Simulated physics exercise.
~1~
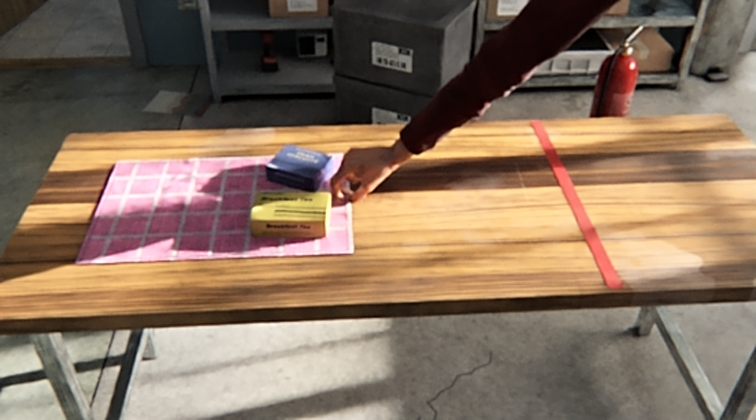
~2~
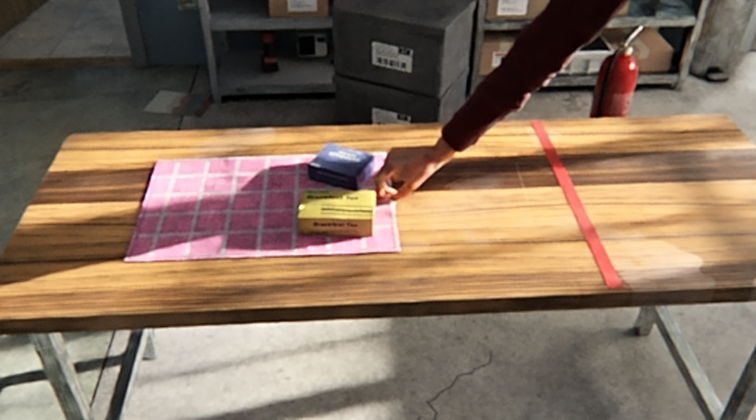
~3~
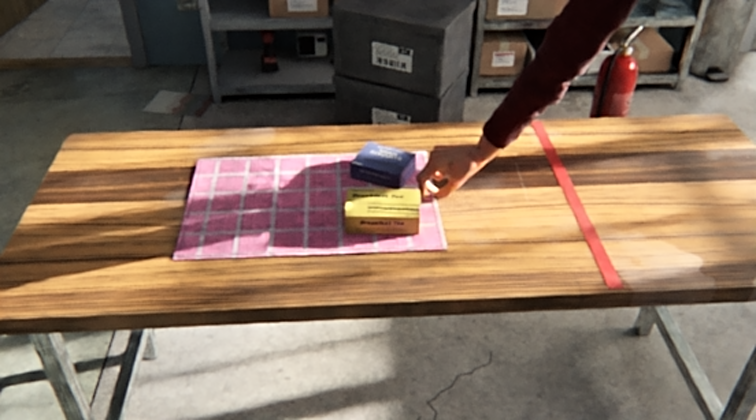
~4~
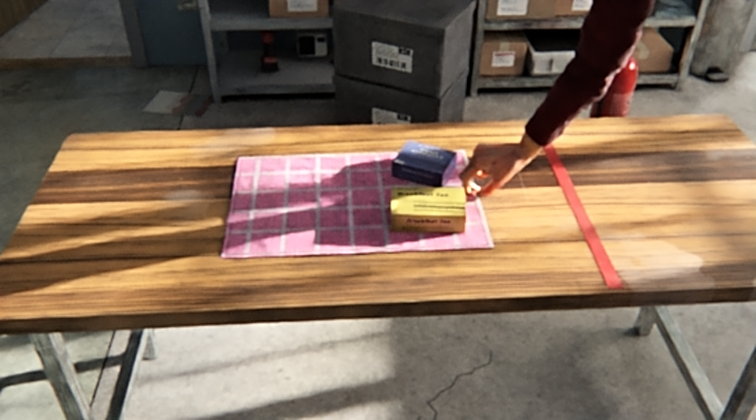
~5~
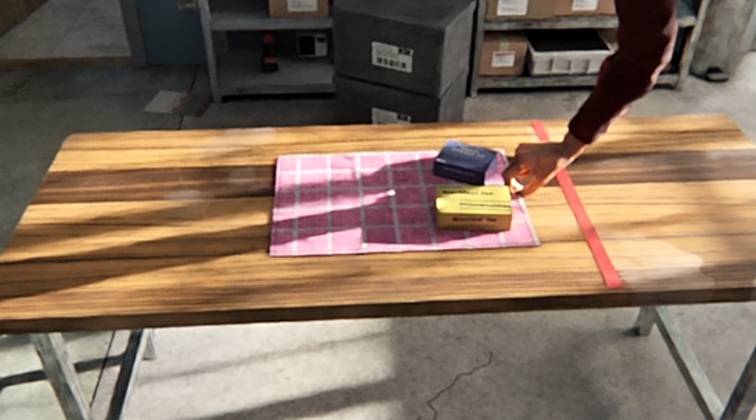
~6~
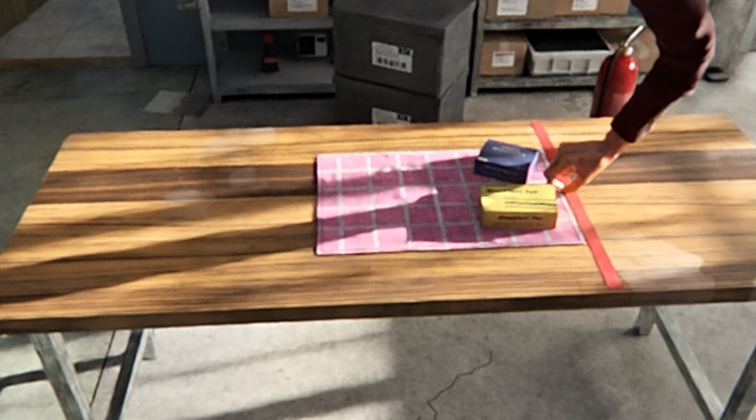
On a wooden table, a hand pulls a pink cloth carrying two boxes right to red tape.
